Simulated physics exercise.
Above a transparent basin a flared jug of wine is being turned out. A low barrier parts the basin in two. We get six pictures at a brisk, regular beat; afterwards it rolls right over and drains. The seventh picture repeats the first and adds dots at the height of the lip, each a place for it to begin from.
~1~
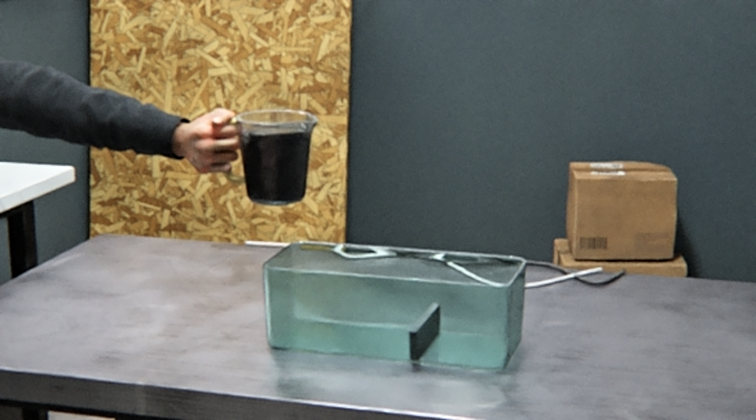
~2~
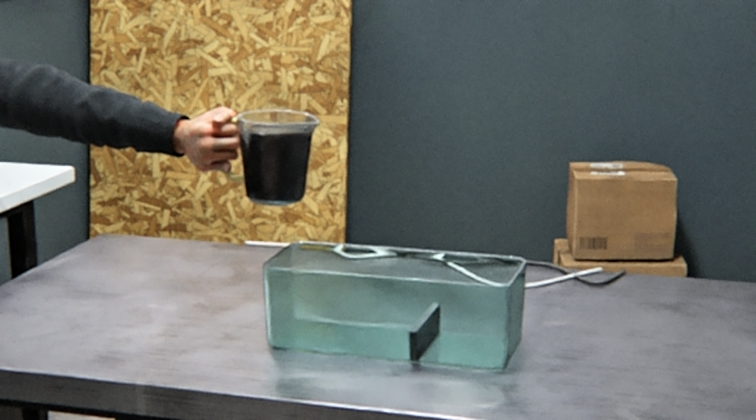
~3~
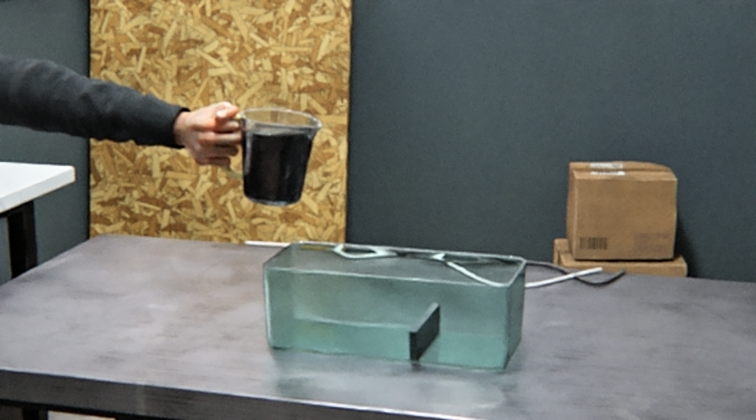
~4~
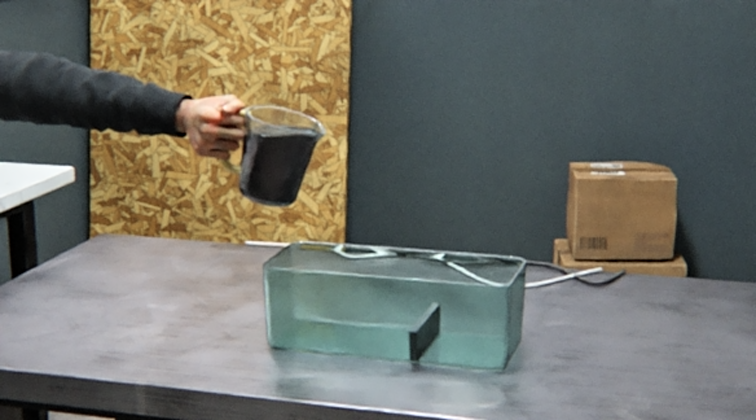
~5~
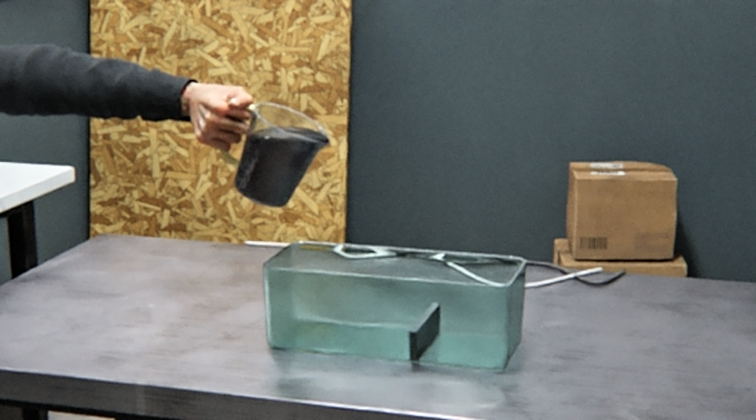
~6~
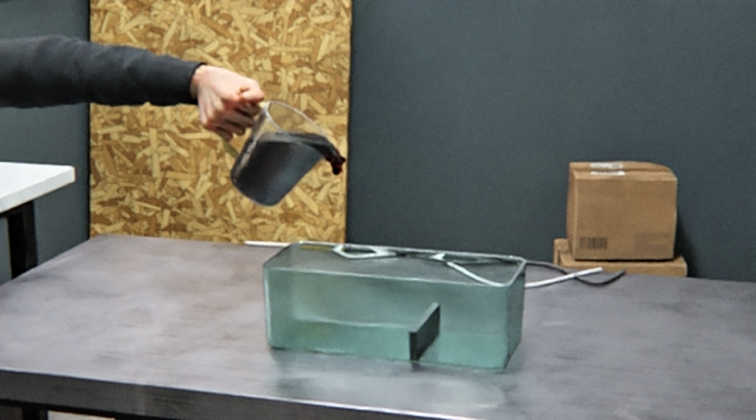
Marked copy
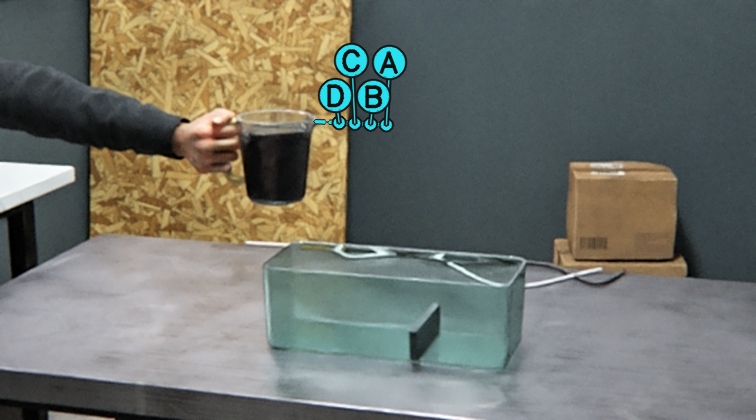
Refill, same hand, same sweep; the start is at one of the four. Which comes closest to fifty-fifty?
B is best.
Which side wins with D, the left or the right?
The left side.
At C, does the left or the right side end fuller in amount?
The left side.
On the marked copy, A at (386, 124); B at (370, 124); C at (354, 123); D at (339, 122).
With A, about 22 % ends left of the wall and 77 % right of it.
With B, about 48 % ends left of the wall and 51 % right of it.
With C, about 82 % ends left of the wall and 16 % right of it.
With D, about 94 % ends left of the wall and 4 % right of it.
